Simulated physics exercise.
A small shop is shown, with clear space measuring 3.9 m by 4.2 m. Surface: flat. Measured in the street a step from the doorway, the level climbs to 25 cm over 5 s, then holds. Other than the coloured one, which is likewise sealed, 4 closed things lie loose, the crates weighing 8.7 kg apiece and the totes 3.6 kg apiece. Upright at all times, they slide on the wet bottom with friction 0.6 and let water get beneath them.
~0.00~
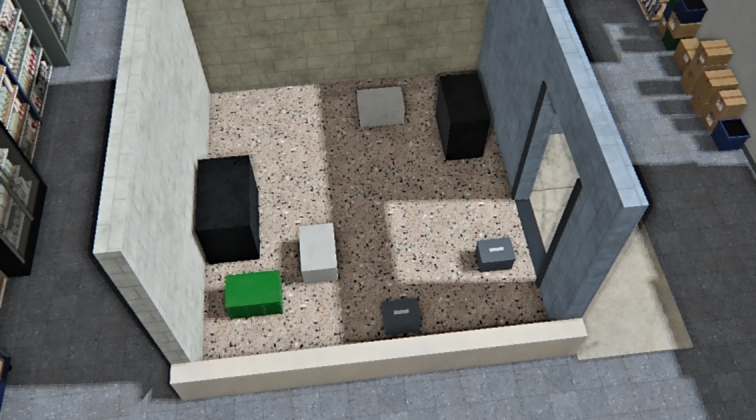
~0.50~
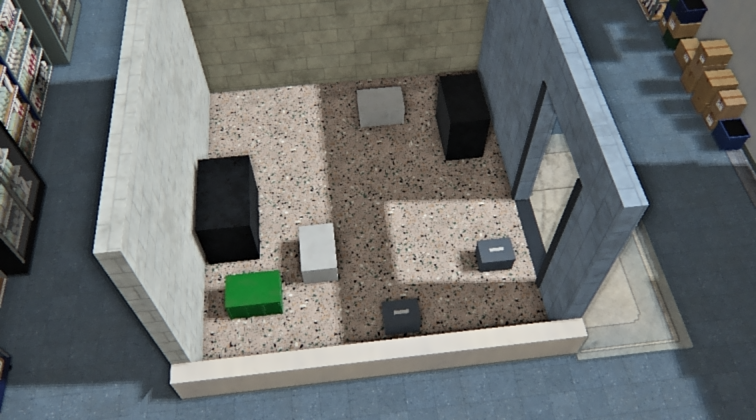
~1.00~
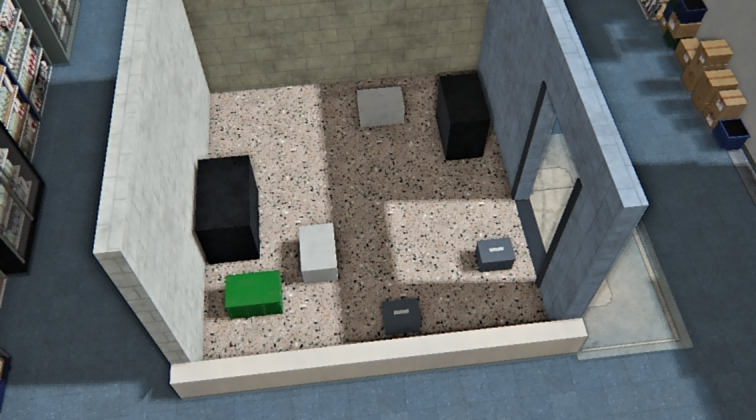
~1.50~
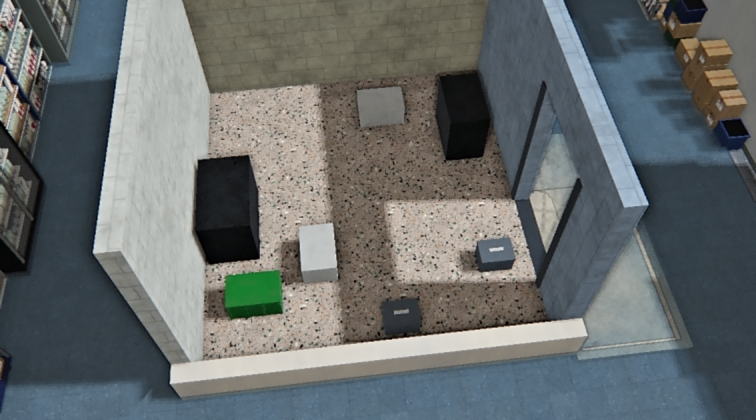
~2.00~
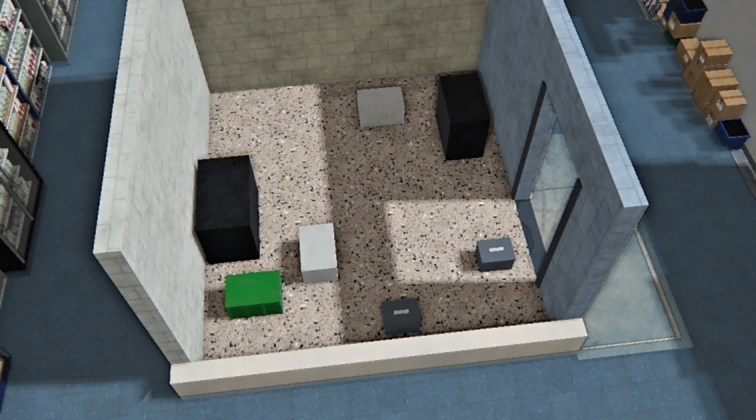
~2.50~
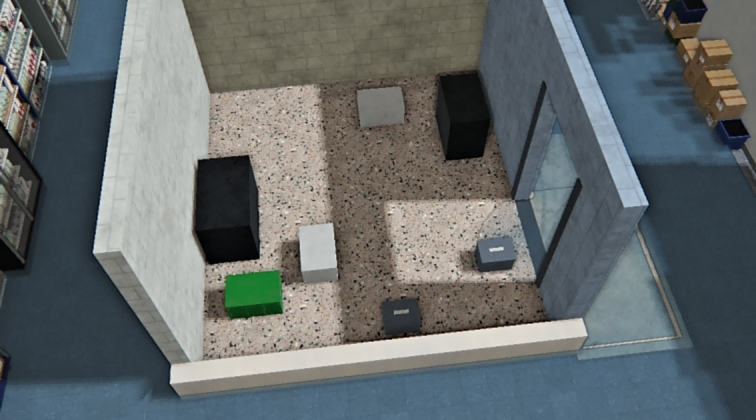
To begin with, a green crate and several black, grey and white boxes sit on a small shop's speckled floor, with grey paving outside. The paving turns blue as water spreads over it and gradually covers the pale doorway slab. Finally, a little water edges inside, while nothing in the shop shifts.
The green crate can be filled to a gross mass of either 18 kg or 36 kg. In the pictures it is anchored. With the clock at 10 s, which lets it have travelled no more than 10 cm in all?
Neither filling is enough.
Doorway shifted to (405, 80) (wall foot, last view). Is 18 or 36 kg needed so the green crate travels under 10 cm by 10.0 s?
Okay, so only the heavy mass does.
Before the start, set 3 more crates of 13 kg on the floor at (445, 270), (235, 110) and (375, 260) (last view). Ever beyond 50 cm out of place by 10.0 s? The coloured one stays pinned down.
In turn: Over, under, more.
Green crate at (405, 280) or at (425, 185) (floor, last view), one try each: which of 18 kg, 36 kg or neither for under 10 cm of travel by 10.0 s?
Log: Try 1 the heavier pick is required; try 2 the heavier pick is required.
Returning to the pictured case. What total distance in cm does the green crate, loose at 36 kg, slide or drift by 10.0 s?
30 cm or so in all.
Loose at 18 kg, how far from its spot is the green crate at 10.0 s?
Roughly 30 cm.
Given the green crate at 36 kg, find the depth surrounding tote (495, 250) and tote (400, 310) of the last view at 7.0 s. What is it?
Around 10 cm and 13 cm.
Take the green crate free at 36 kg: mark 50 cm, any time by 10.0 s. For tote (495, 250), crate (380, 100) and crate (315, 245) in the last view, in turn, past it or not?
Reading the three in turn gives surpassed, not surpassed and surpassed.
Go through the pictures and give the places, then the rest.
The green crate at (252, 288), on the bottom; water covers 0.0 m2; 0 of 5 have shifted, in the first frame.
The green crate at (252, 288) rests on the ground; 0.0 m2 under water; 0 of 5 have shifted, in the second frame.
The green crate at (252, 288) rests on the ground; 0.0 m2 under water; 0 of 5 have shifted, in the third frame.
The green crate at (252, 288) rests on the ground; 0.0 m2 under water; 0 of 5 have shifted, in the fourth frame.
The green crate at (252, 288) rests on the ground; 0.0 m2 under water; 0 of 5 have shifted, in the fifth frame.
The green crate at (252, 288) rests on the ground; water covers 0.4 m2; 0 of 5 have shifted, in the sixth frame.
After 3.5 s the green crate would be 0 cm from its start with 18 kg and 0 cm from its start with 36 kg; 0 cm of water round it then.
After 4.5 s the green crate would be 0 cm from its start with 18 kg and 0 cm from its start with 36 kg; 0 cm of water round it then.
After 7.0 s the green crate would be 10 cm from its start with 18 kg and 0 cm from its start with 36 kg; 7 cm of water round it then.
After 10.0 s the green crate would be 35 cm from its start with 18 kg and 30 cm from its start with 36 kg; 16 cm of water round it then.
